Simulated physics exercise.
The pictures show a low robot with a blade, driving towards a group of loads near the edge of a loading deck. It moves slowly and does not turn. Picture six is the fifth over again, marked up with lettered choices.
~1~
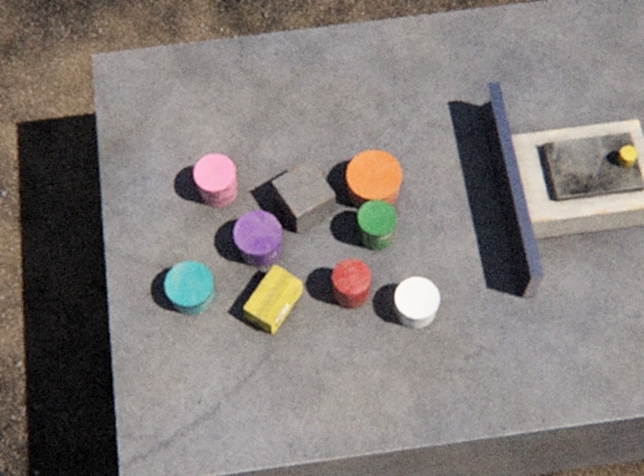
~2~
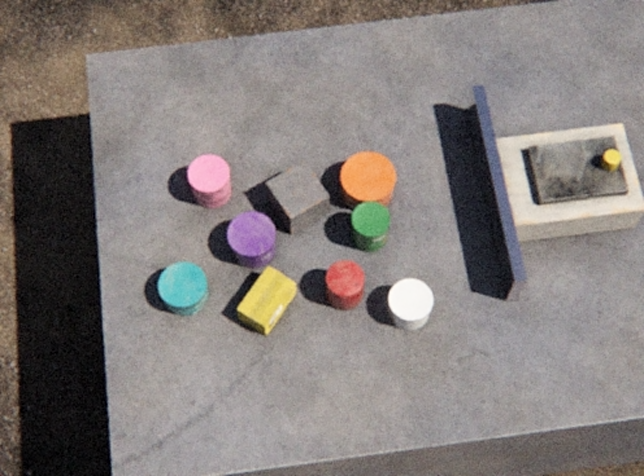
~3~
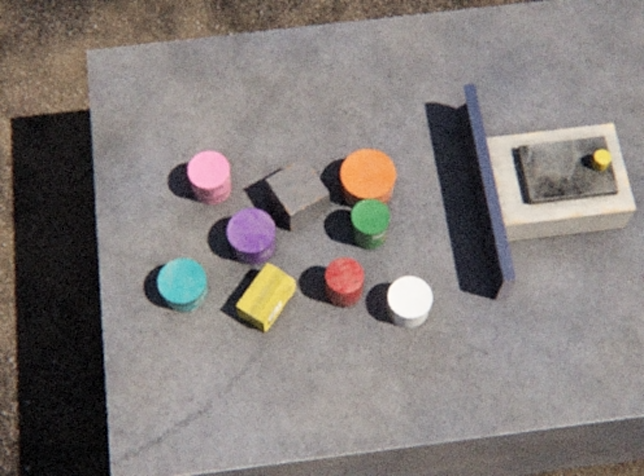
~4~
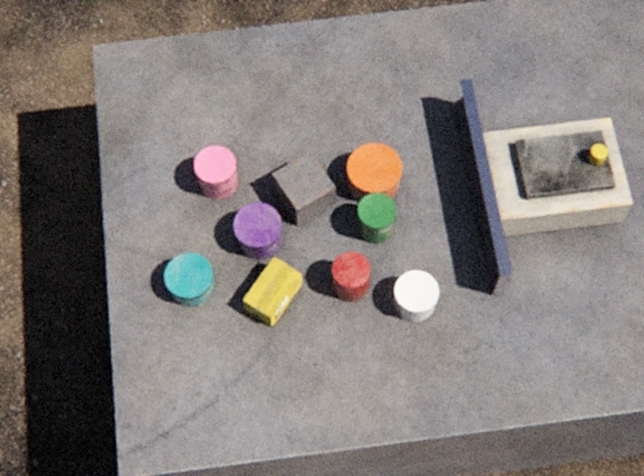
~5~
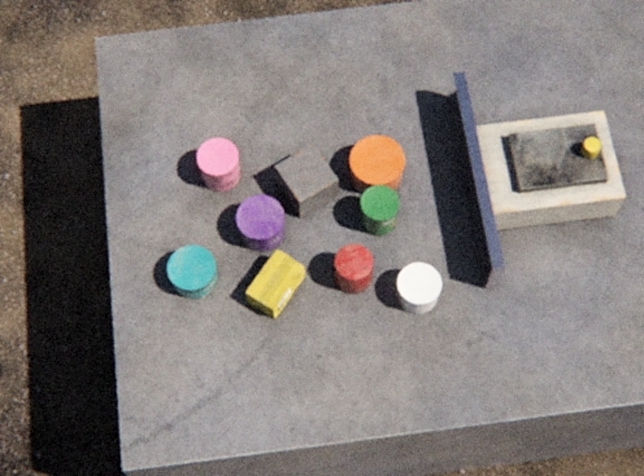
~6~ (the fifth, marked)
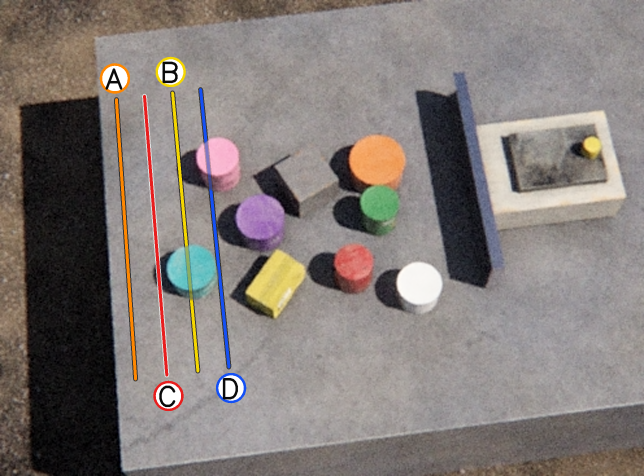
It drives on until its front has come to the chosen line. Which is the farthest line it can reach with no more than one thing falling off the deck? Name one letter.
As far as mark B.
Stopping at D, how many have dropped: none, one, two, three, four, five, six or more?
By then, none.
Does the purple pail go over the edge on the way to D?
No.
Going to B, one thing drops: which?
The turquoise pail.
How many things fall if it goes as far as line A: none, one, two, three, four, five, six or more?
By then, six or more.
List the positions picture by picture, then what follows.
Pink pail (217, 182); yellow parcel (274, 300); green pail (377, 226), in the first picture.
Robot (571, 170); turquoise pail (184, 290), in the second picture.
Robot (560, 170); orange pail (368, 180), in the third picture.
Robot (557, 165); white pail (416, 297), in the fourth picture.
Robot (551, 158); pink pail (220, 166); yellow parcel (276, 285); green pail (379, 211), in the fifth picture.
On the copy, A at (125, 232); B at (185, 225); C at (155, 228); D at (214, 221).
On B. First, robot (445, 171); white pail (359, 299); purple pail (252, 228).
Then, robot (340, 183); turquoise pail (149, 305); purple pail (177, 266).
Finally, robot (259, 193); turquoise pail over the edge; grey crate (111, 231); one fallen.
By contrast, A drops eight; C drops three; D is within the limit but short.
